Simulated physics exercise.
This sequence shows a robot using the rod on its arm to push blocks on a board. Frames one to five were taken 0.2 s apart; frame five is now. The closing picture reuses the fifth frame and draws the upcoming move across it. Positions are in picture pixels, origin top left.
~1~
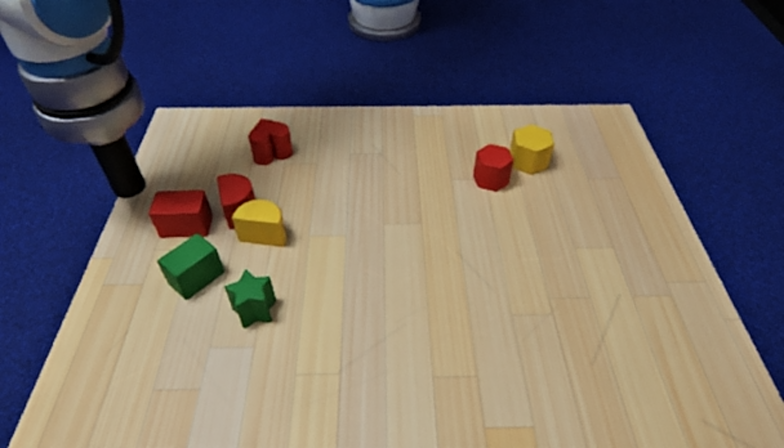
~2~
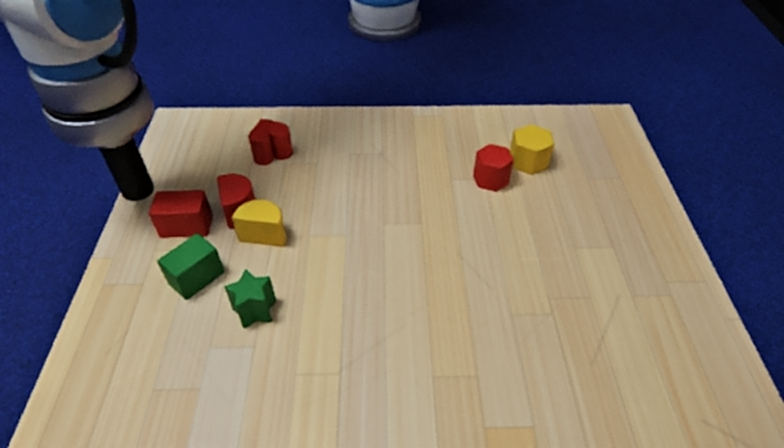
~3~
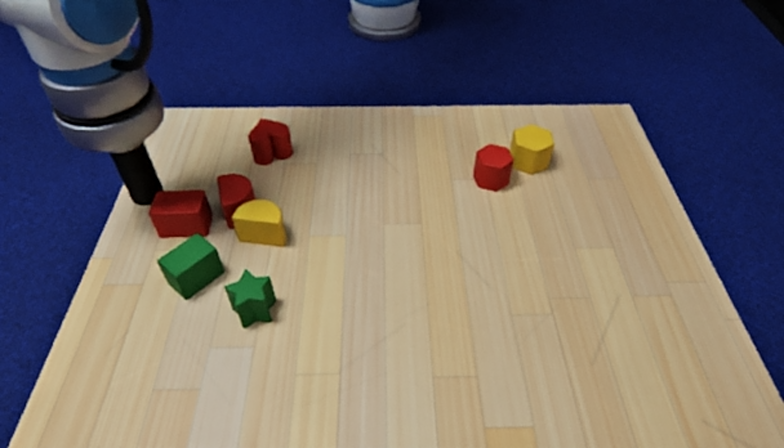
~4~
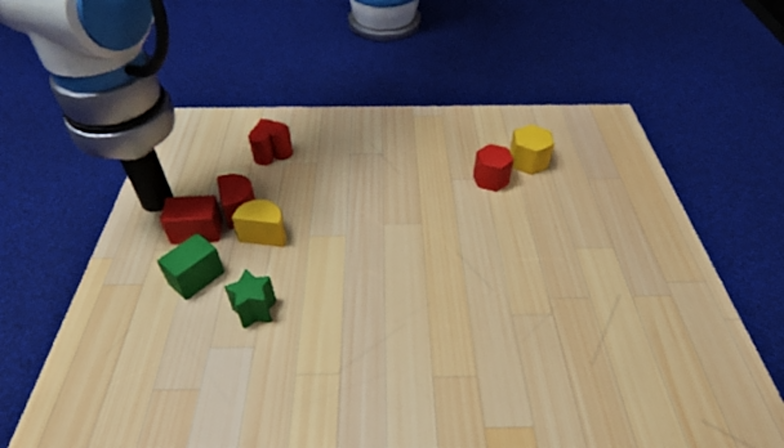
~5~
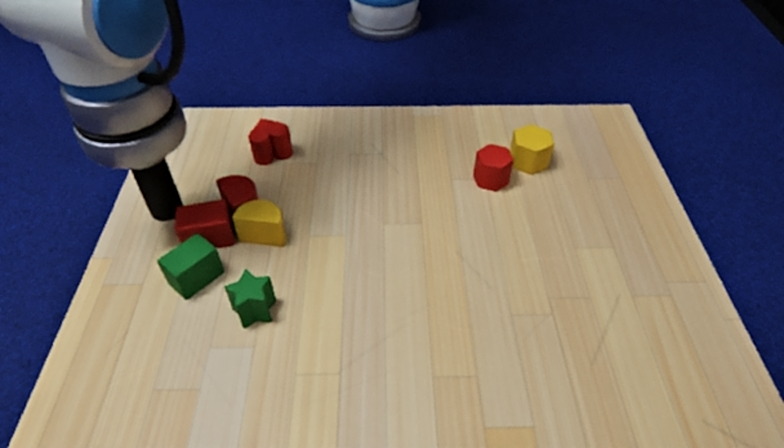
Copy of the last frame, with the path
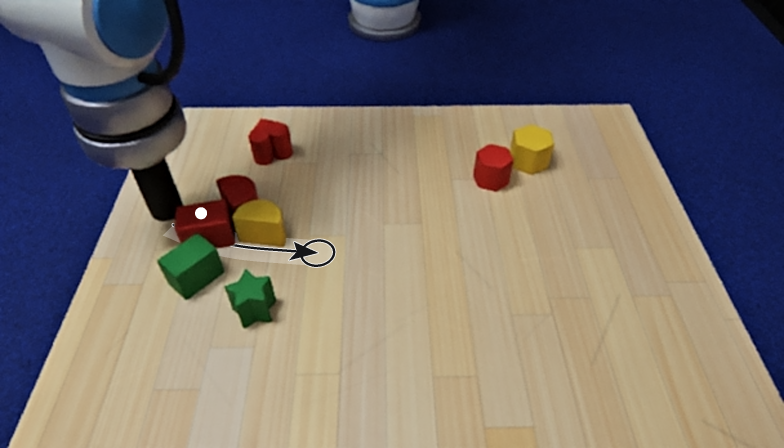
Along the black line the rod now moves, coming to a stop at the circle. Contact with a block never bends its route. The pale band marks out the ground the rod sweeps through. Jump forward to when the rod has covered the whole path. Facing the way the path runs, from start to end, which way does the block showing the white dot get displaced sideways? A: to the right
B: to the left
The one that fits is A, to the right.
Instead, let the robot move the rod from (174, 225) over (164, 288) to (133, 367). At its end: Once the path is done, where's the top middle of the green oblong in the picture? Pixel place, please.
Final place: (194, 275).
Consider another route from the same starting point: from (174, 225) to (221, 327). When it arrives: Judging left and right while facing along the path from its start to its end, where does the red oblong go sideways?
Out to the left.
Drawn move, from (174, 225) over (240, 246) to (318, 253); the dot is on the red oblong.
On the path given first. One third of the way, rod at (211, 226); green oblong at (195, 261), turned 50° clockwise; red oblong at (243, 234); red half-round block at (240, 187), turned 15° anticlockwise; yellow half-round block at (289, 214), turned 75° anticlockwise.
Two thirds of the way, rod at (264, 235); green oblong at (196, 261), turned 60° clockwise; red oblong at (283, 254), turned 50° clockwise; red half-round block at (240, 187), turned 15° anticlockwise; yellow half-round block at (295, 215), turned 100° anticlockwise.
At the end, rod at (316, 239); green oblong at (196, 261), turned 60° clockwise; red oblong at (306, 263), turned 105° clockwise; red half-round block at (240, 187), turned 15° anticlockwise; green star-shaped block still; yellow half-round block at (333, 207), turned 175° anticlockwise.
